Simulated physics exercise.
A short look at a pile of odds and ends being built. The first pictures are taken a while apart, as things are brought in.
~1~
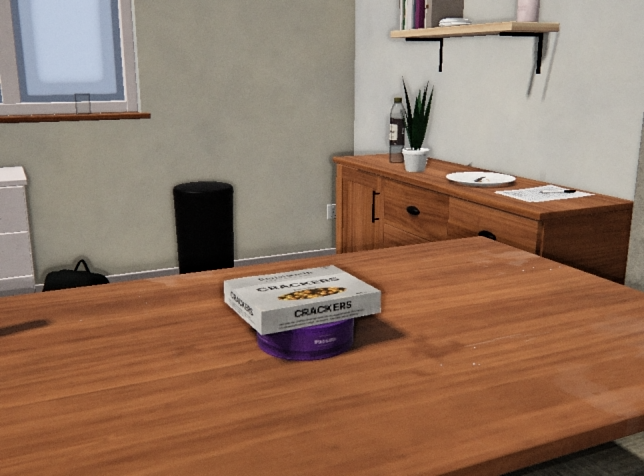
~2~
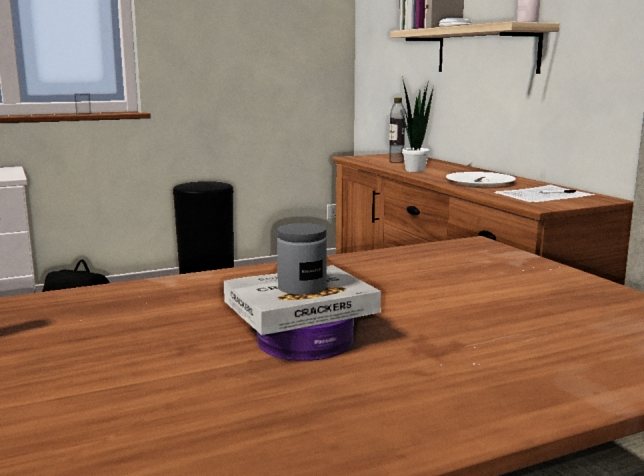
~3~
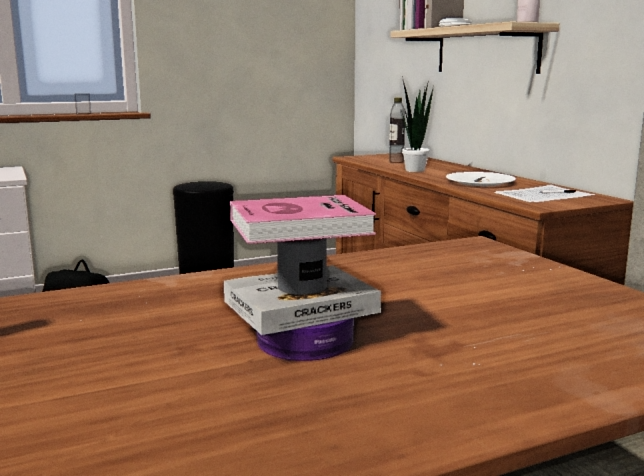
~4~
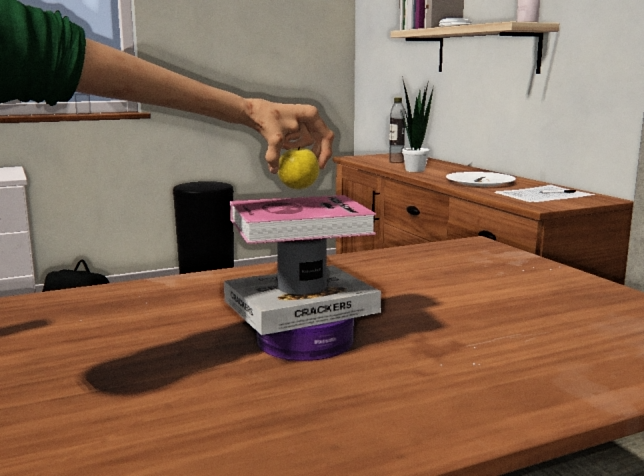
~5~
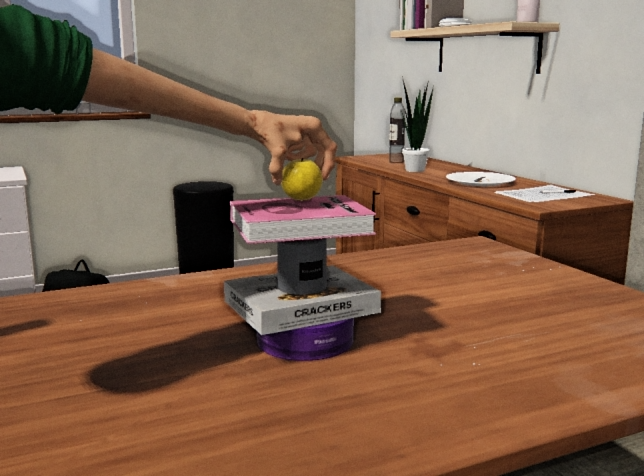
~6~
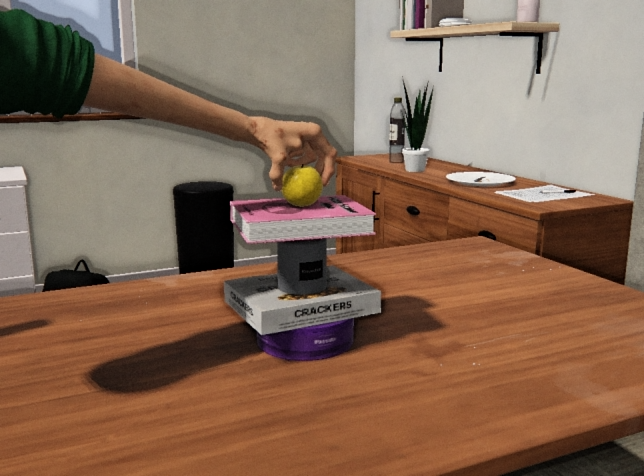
A hand lowering a yellow apple onto a pink book, after a grey jar and the book appear atop a crackers packet.
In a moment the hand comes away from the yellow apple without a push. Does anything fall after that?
It holds.
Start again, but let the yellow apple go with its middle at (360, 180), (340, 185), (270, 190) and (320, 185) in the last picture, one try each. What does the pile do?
First try: It loses its balance; second try: It holds; third try: It holds; fourth try: It keeps its balance.
Then, 0.20 s after the last picture, things are still on the move.
Then, 0.40 s after the last picture, nothing has stirred.
At rest, all 6 in place. Seen from the same camera at the end, yellow apple near (302, 187). The pile keeps its balance.
